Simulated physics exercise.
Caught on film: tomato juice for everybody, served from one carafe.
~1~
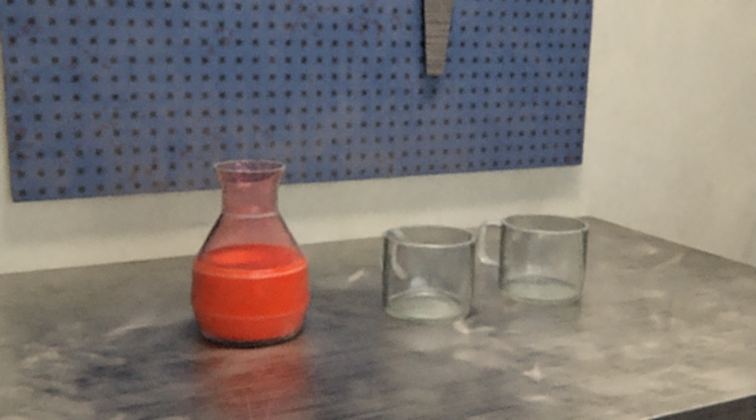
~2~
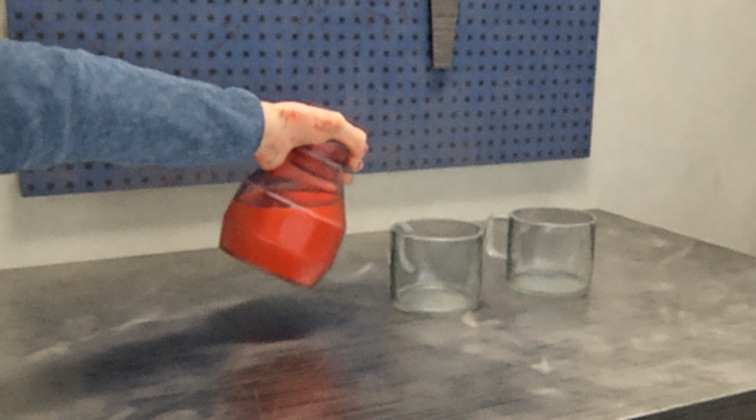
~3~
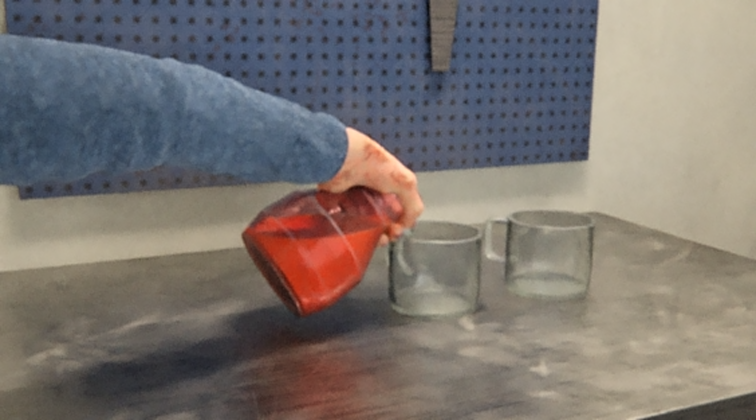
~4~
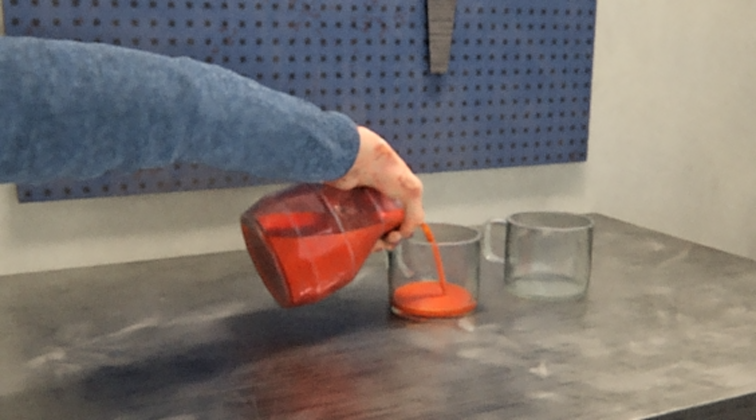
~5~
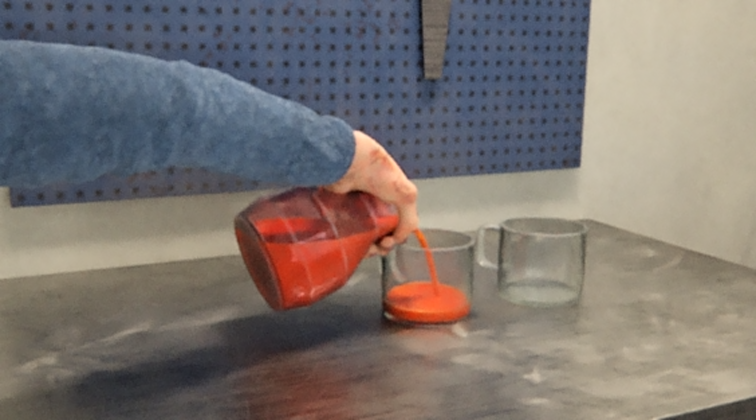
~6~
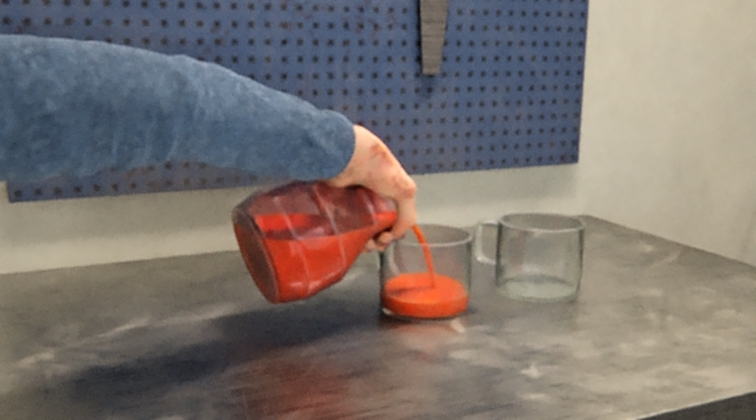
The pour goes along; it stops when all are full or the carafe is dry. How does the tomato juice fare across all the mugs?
It will prove too scant, I'd bet.
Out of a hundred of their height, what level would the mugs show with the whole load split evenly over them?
About 60 %.
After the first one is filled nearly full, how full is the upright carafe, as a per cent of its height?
Around 10 per cent of its height.
Next, the first is about half full.
After that, the first is done and the carafe has about a quarter of its load.
Finally, the carafe is empty with one filled and the next at about a third of a serving.
